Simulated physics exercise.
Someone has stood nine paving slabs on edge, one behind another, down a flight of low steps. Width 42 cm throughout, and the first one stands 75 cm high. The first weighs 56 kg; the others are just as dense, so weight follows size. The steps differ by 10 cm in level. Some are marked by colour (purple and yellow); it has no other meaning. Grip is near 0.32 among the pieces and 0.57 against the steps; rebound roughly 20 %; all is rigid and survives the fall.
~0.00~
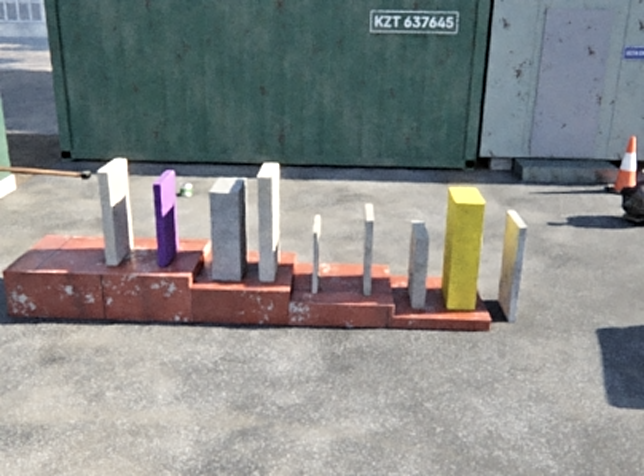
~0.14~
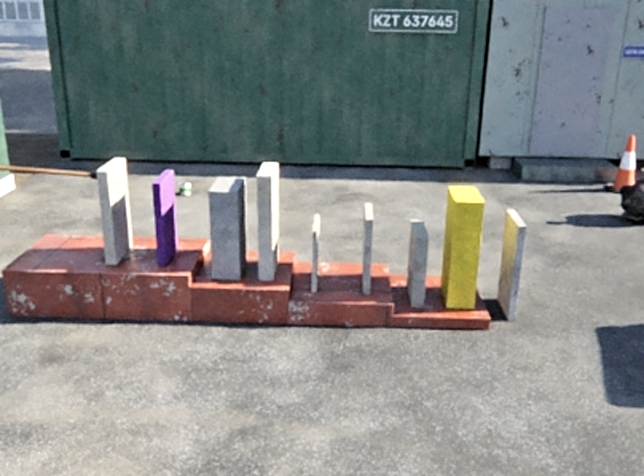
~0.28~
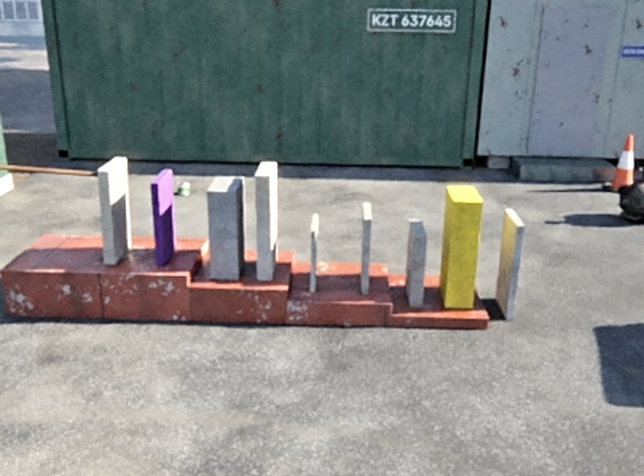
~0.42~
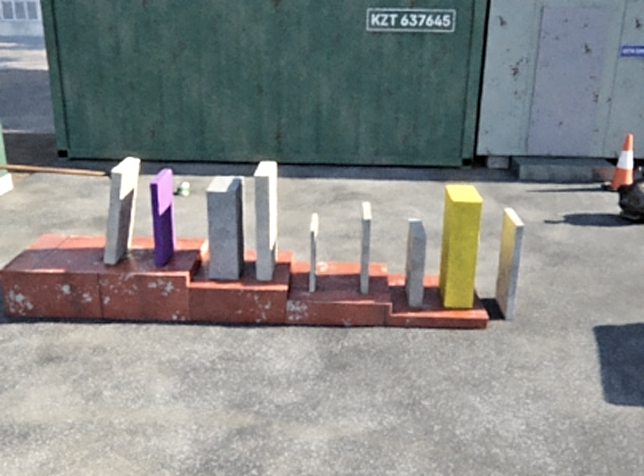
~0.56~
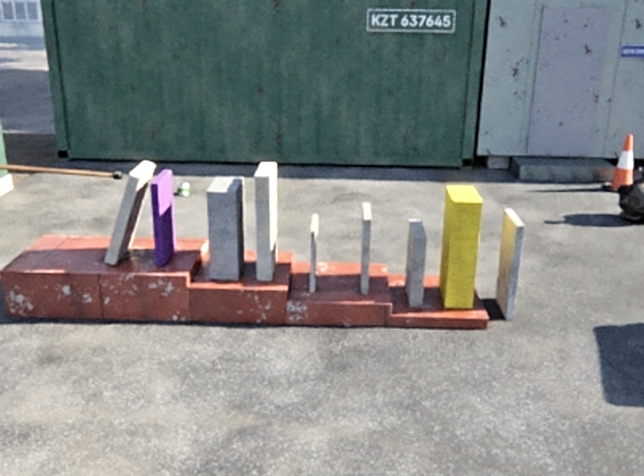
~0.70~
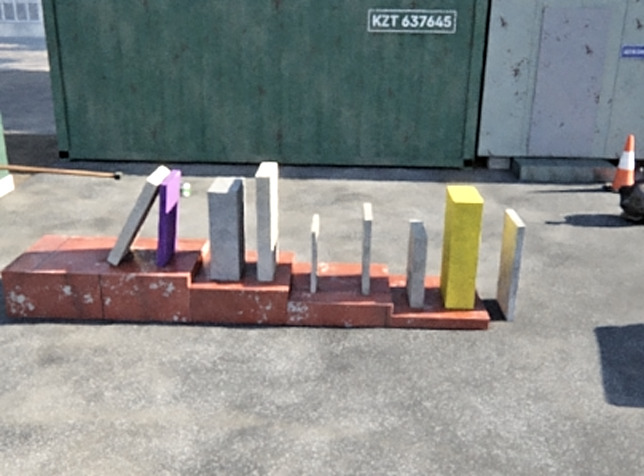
Nine upright slabs, mostly grey and pale with one purple near the left and one yellow near the right, stand in a row along low red steps descending to the right. They are seen from the side in a paved yard, before a green container, with an orange-and-white cone at right. A pole slides in from the left, and the first pale slab tilts rightward against the purple one, which leans slightly.
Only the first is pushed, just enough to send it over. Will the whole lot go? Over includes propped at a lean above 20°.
Here no, some stay up.
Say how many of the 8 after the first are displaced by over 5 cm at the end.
It is 6.
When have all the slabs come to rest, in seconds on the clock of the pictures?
Around 3.5 s.
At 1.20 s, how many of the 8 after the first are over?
1 by then.
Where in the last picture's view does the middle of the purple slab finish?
Near (211, 254).
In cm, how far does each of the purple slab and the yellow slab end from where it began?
Moved: Purple 50, yellow 0.
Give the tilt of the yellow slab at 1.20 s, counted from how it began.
Roughly 0°.
Around 1.20 s, 1 of the 8 other slabs over; purple slab tipped 48°.
Around 1.72 s, 4 of the 8 other slabs over; purple slab tipped 75°.
Around 2.06 s, 5 of the 8 other slabs over; purple slab lying flat.
Finally (3.7 s), 4 of the 8 other slabs over; purple slab lying flat; yellow slab unmoved. Four left standing. Seen by the last camera, middles, purple slab near (211, 254), yellow slab near (460, 247).
